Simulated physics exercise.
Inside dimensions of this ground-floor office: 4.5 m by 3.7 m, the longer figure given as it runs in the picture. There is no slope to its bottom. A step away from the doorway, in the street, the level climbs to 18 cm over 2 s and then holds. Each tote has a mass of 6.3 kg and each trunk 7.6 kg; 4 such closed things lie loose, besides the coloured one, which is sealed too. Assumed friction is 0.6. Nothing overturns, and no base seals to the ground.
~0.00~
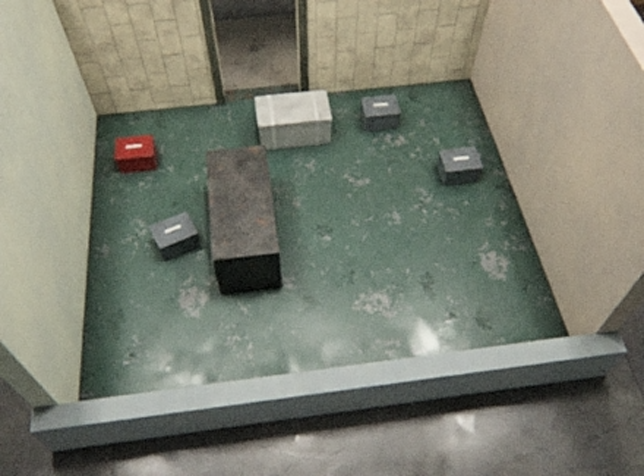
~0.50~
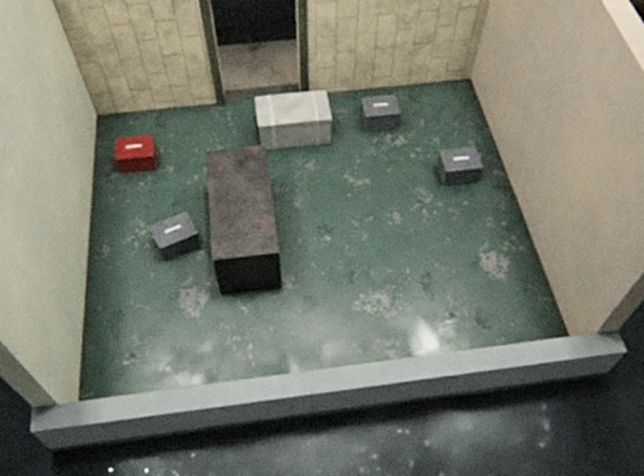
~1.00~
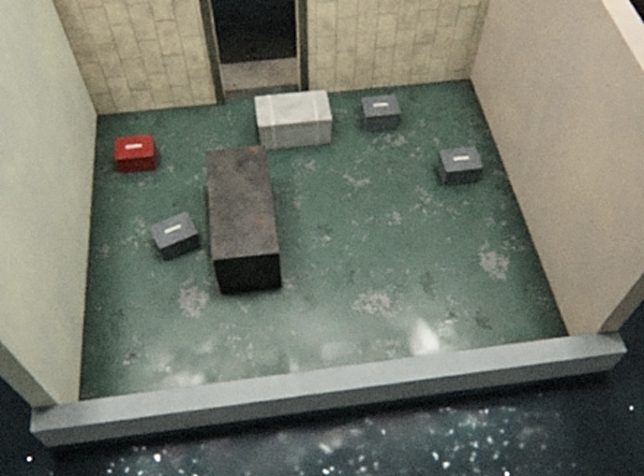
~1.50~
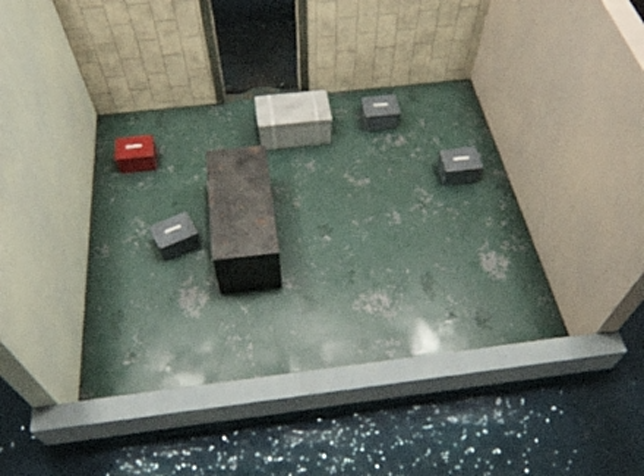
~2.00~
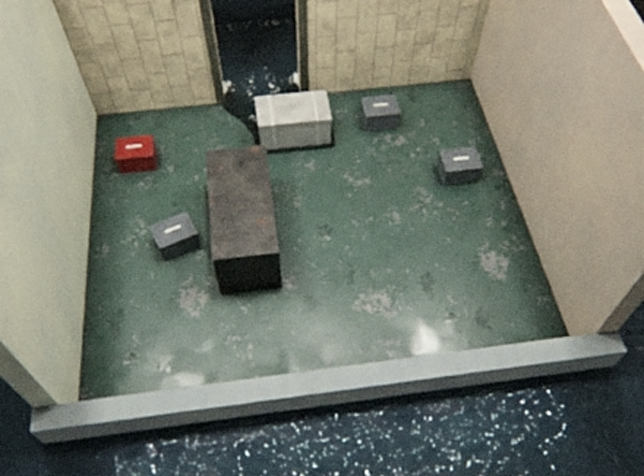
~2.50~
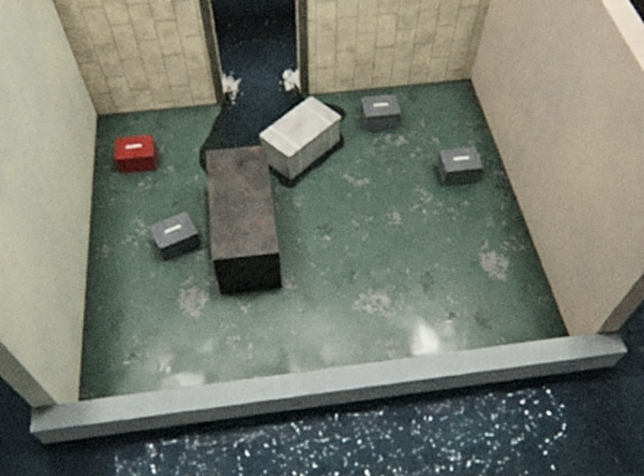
Dark water gathers outside, then enters through the doorway and swings the pale box around.
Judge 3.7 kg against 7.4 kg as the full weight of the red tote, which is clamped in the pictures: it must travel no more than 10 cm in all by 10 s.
Just the heavier is sufficient.
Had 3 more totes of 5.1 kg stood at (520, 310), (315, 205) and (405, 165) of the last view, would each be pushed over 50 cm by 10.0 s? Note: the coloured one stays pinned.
First: Inside the limit; second: Beyond the limit; third: Inside the limit.
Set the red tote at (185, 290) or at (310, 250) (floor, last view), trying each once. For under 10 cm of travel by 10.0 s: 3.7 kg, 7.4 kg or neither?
Going in order: Heavier weight required, neither weight works.
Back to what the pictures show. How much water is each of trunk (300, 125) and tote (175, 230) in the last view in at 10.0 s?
Around 8 cm and 5 cm.
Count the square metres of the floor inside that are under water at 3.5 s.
Near 5.5 m2 in all.
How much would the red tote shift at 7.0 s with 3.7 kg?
Roughly 10 cm.
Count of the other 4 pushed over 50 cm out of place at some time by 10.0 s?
The tally stands at 1.
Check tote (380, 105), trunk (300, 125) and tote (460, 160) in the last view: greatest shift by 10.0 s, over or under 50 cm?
Reading the three in turn gives not surpassed, surpassed and not surpassed.
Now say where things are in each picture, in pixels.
The first frame shows the red tote at (134, 147), on the bottom; 0.0 m2 under water; 0 of 5 have shifted.
The second frame shows the red tote at (134, 147) rests on the ground; water covers 0.0 m2; 0 of 5 have shifted.
The third frame shows the red tote at (134, 147) rests on the ground; 0.0 m2 under water; 0 of 5 have shifted.
The fourth frame shows the red tote at (134, 147) rests on the ground; water covers 0.0 m2; 0 of 5 have shifted.
The fifth frame shows the red tote at (134, 147), on the bottom; water covers 0.3 m2; 0 of 5 have shifted.
The sixth frame shows the red tote at (134, 147) rests on the ground; 1.3 m2 under water; 1 of 5 have shifted.
After 3.5 s the red tote would be 0 cm from its start with 3.7 kg and 0 cm from its start with 7.4 kg; 1 cm of water round it then.
After 4.5 s the red tote would be 0 cm from its start with 3.7 kg and 0 cm from its start with 7.4 kg; 2 cm of water round it then.
After 7.0 s the red tote would be 11 cm from its start with 3.7 kg and 0 cm from its start with 7.4 kg; 3 cm of water round it then.
After 10.0 s the red tote would be 73 cm from its start with 3.7 kg and 0 cm from its start with 7.4 kg; 4 cm of water round it then.
